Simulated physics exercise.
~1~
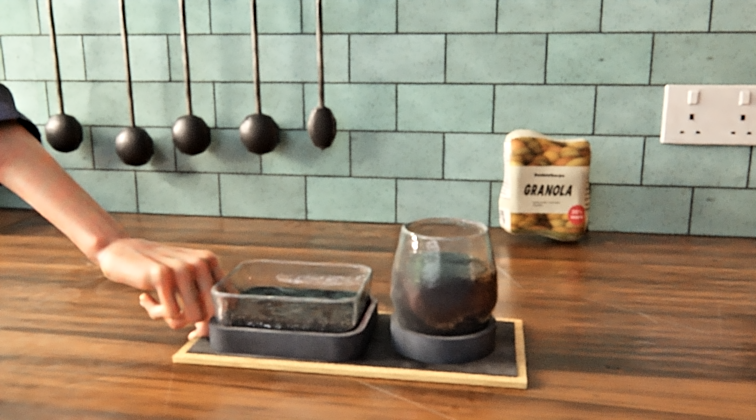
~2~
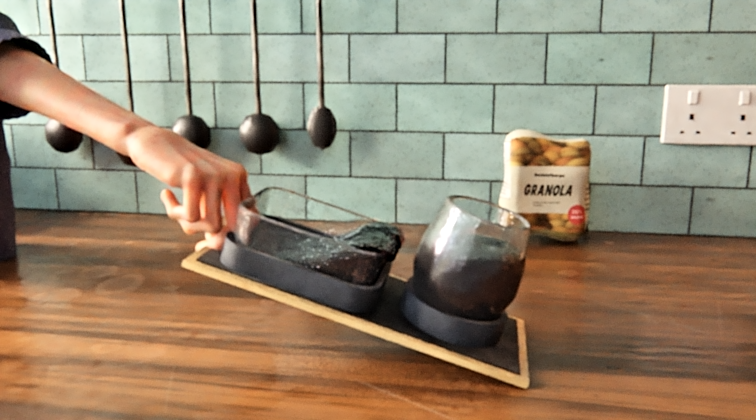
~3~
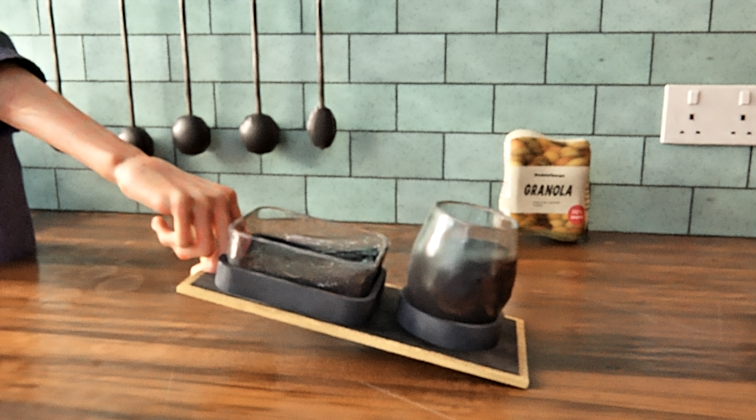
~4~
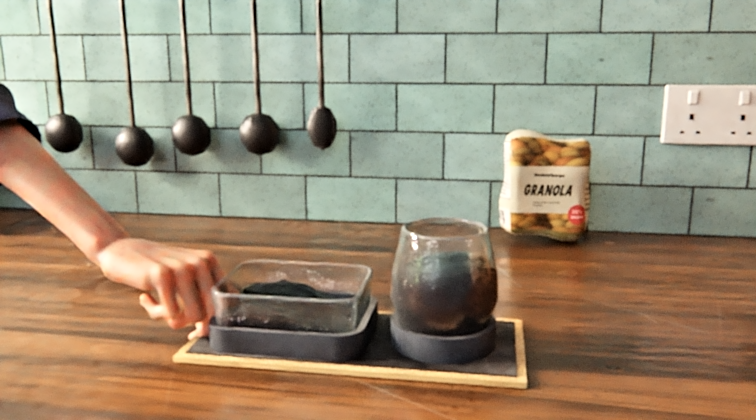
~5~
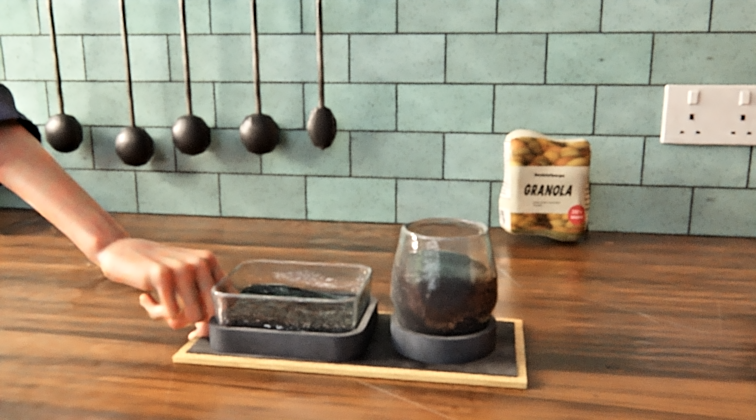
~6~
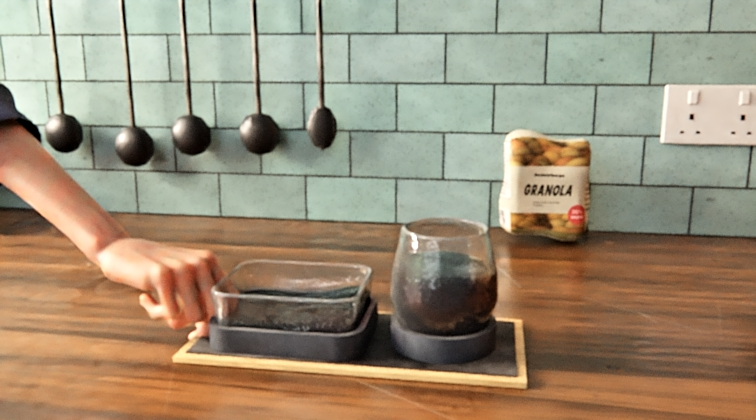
At first, a hand holds the left end of a dark, light-edged tray on a wooden counter, with a clear rectangular food box and a stemless wine glass sitting in snug holders, both holding dark liquid. The hand raises the left edge, tilting the tray down to the right, and the liquid surges toward the right side of the box. The hand then lowers the edge, and the tray comes back down flat. The liquid still sloshes in both containers before calming. Finally, the box and glass stand upright in their holders, with the hand still at the tray's left end.
